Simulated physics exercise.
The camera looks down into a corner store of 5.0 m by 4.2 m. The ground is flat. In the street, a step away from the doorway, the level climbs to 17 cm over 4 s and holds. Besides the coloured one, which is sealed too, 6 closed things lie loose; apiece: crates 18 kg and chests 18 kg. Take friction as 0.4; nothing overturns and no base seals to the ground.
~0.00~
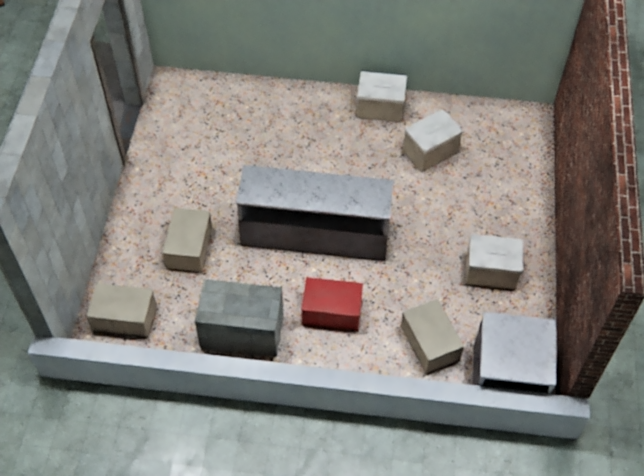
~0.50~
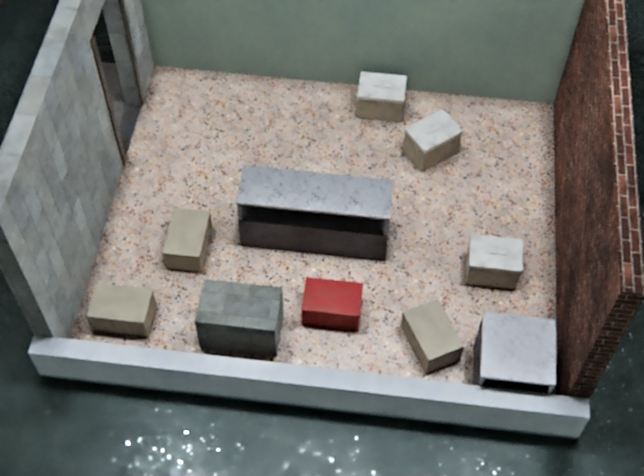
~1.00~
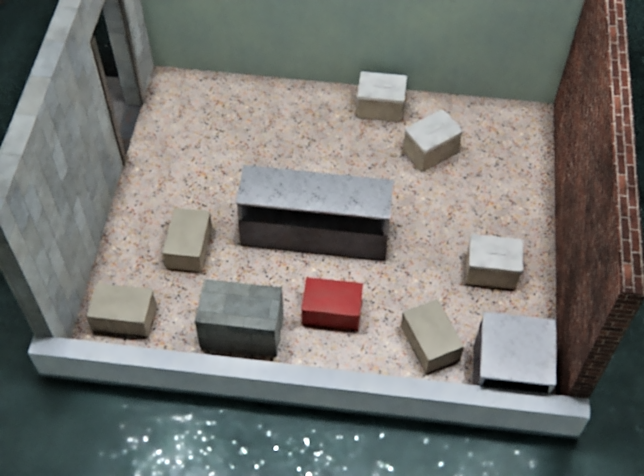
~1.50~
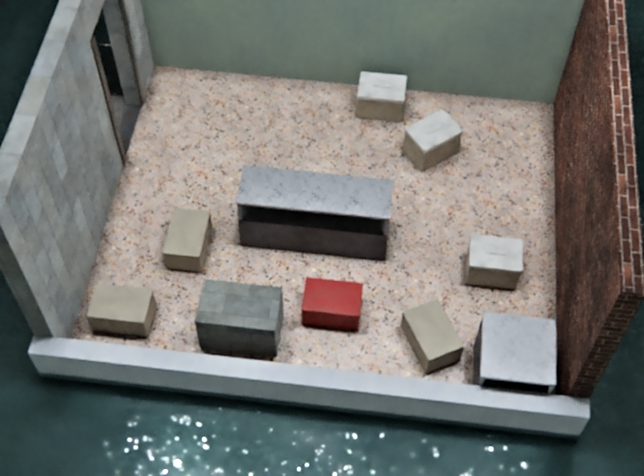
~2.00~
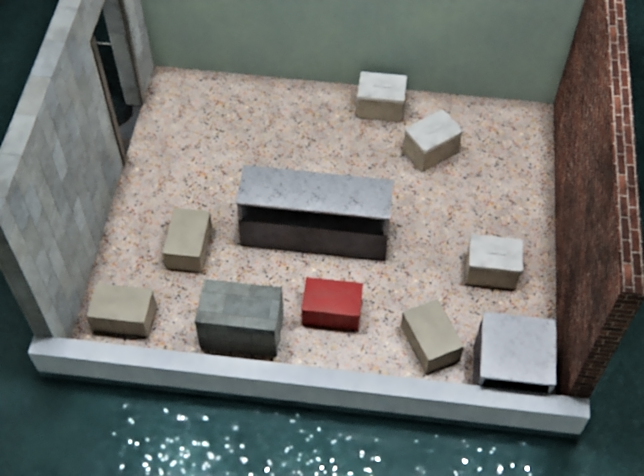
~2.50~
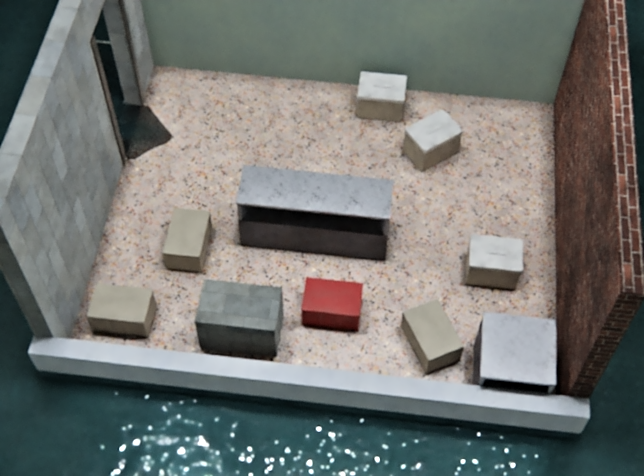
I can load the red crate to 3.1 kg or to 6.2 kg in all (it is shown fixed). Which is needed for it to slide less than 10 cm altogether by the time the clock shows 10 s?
For it, the lower weight is enough.
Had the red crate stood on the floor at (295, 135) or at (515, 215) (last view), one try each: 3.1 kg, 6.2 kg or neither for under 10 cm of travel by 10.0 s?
In turn: Neither is enough; neither holds.
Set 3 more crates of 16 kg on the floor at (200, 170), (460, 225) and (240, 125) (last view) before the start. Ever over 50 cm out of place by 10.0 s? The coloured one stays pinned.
In turn: Short of it, under, past it.
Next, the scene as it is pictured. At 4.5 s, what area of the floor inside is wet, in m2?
Roughly 5.0 m2.
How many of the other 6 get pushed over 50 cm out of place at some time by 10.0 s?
That makes 0.
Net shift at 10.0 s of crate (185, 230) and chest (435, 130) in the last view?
In that order: 0 cm, 0 cm.
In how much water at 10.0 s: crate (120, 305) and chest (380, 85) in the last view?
Roughly 1 and 5 cm.
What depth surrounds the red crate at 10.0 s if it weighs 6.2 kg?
Roughly 1 cm.
After 3.5 s the red crate would be 0 cm from its start with 3.1 kg and 0 cm from its start with 6.2 kg; 0 cm of water round it then.
After 4.5 s the red crate would be 0 cm from its start with 3.1 kg and 0 cm from its start with 6.2 kg; 0 cm of water round it then.
After 7.0 s the red crate would be 0 cm from its start with 3.1 kg and 0 cm from its start with 6.2 kg; 0 cm of water round it then.
After 10.0 s the red crate would be 0 cm from its start with 3.1 kg and 0 cm from its start with 6.2 kg; 1 cm of water round it then.
